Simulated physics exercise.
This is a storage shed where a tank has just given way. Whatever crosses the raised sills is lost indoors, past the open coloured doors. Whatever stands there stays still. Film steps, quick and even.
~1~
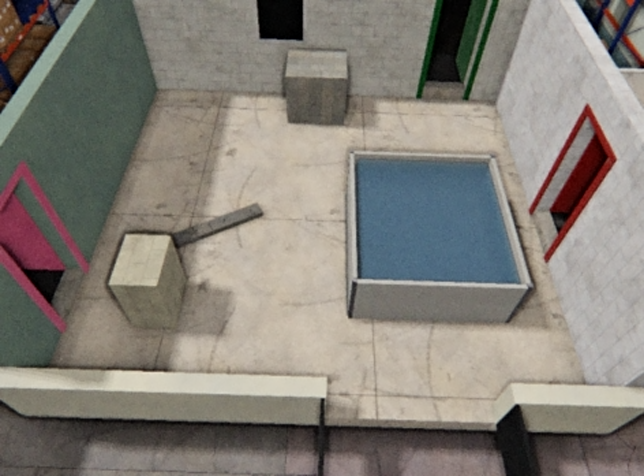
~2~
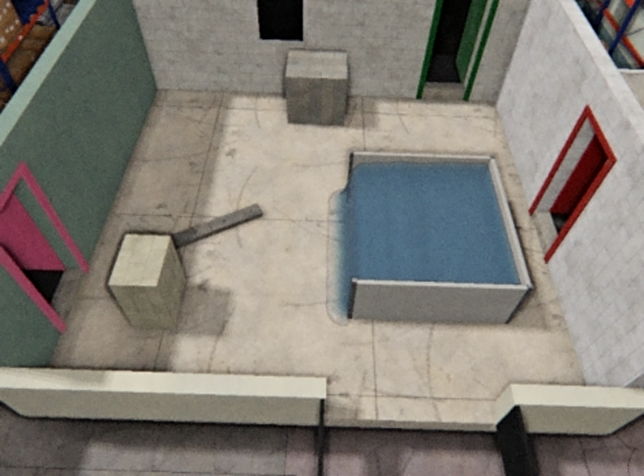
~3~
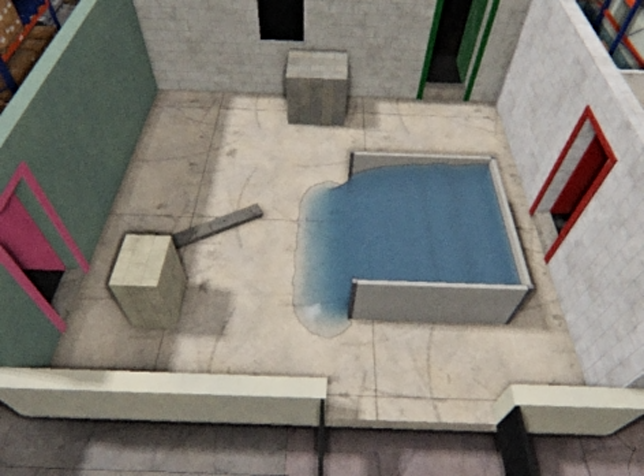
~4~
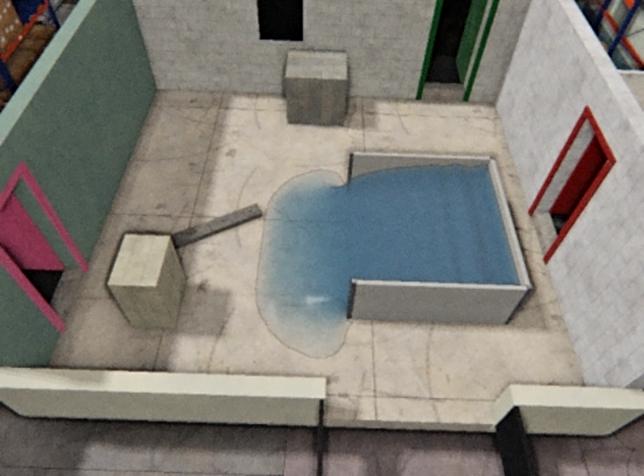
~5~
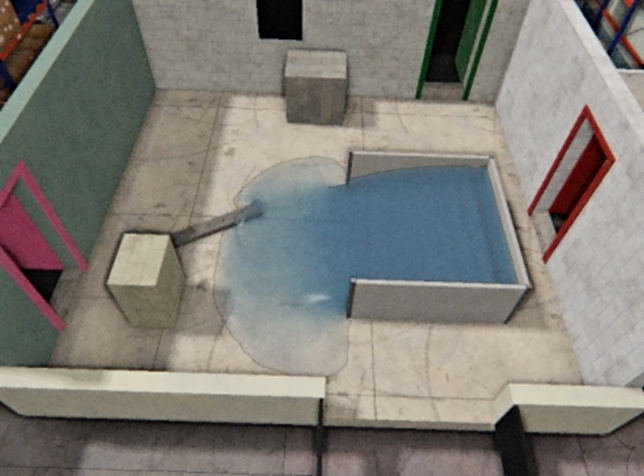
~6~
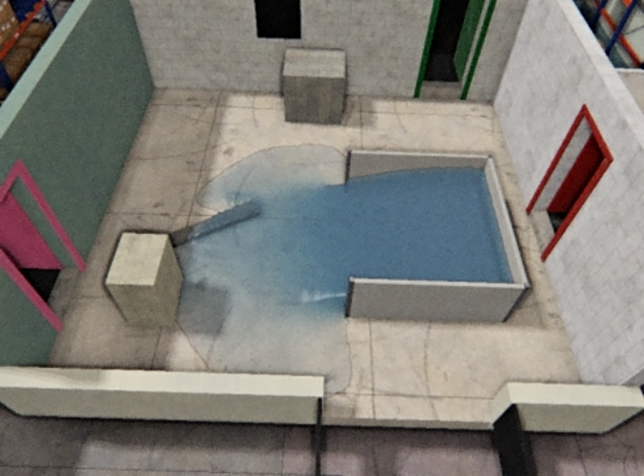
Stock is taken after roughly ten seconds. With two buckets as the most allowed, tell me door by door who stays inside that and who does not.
Here it is: The red door stays inside it; the pink door does not; the green door stays inside it.
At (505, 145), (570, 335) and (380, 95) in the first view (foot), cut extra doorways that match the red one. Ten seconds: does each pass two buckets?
First falls short, then falls short, then falls short.
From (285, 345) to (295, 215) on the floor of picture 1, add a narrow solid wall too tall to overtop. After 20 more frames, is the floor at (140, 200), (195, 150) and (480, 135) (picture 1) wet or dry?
Reading the points as listed, I get deluged, then deluged, then left untouched.
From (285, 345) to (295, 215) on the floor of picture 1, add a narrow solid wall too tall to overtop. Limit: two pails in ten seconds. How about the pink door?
Reading: The pink door remains beneath the mark.
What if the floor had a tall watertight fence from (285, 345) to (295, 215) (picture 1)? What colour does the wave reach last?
It would be the red door.
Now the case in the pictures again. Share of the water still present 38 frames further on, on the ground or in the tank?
About 94 %.
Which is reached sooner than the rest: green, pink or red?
It's the one in pink.
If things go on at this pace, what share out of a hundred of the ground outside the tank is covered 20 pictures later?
Some 60 per cent.
A moment on, water covers 50 % of the floor; the red door not reached, the pink door under two buckets in, the green door not reached.
Next, water covers 55 % of the floor; the red door not reached, the pink door far over two buckets in, the green door not reached.
Then, water covers 60 % of the floor; the red door not reached, the pink door far over two buckets in, the green door not reached.
Later, water covers 75 % of the floor; the red door not reached, the pink door far over two buckets in, the green door not reached.
In the end, water covers 95 % of the floor; the red door wet at the sill, nothing in, the pink door far over two buckets in, the green door wet at the sill, nothing in.
